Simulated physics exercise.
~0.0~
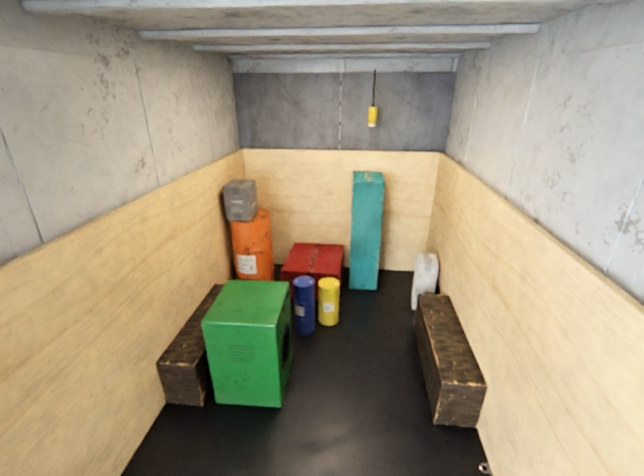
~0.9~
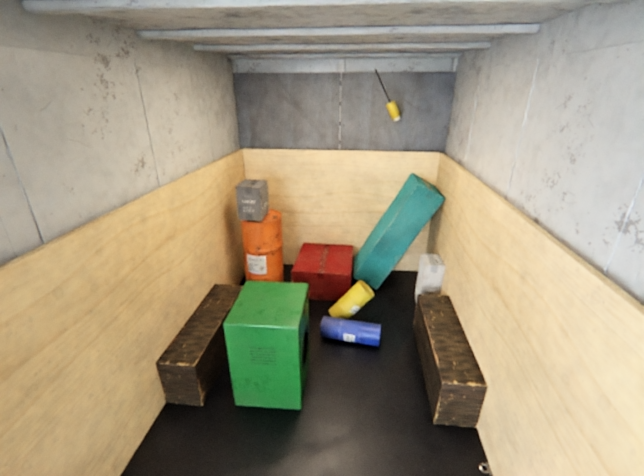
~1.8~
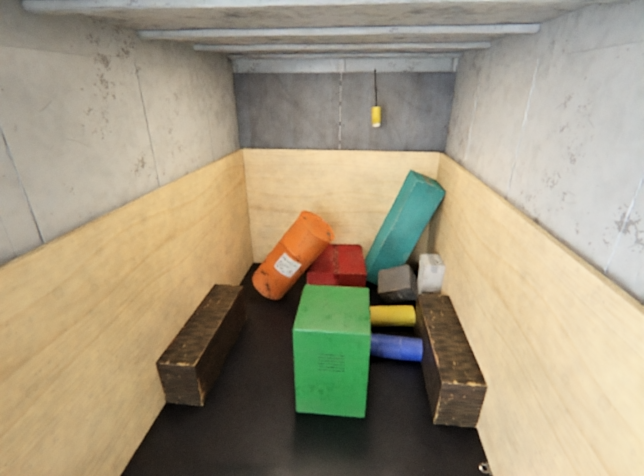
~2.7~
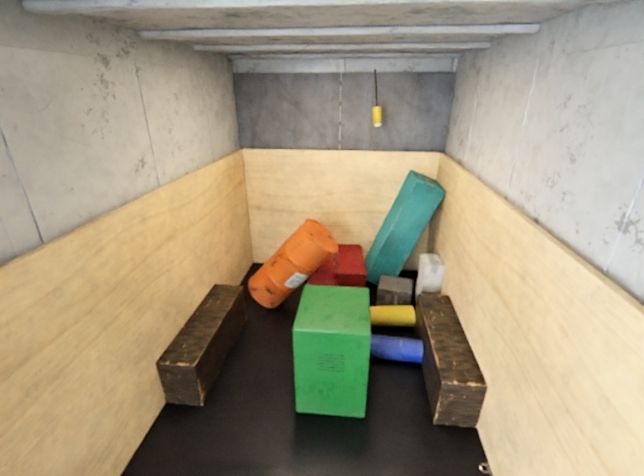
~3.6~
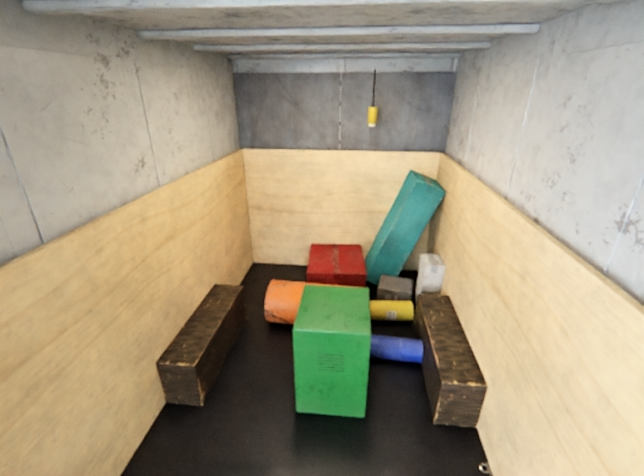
We see a van's load bay where the blue and yellow canisters topple rightward, the turquoise box leans right and the green box slides right. The grey box drops from the orange drum to the floor, and the drum tips right, ending on its side behind the green box.
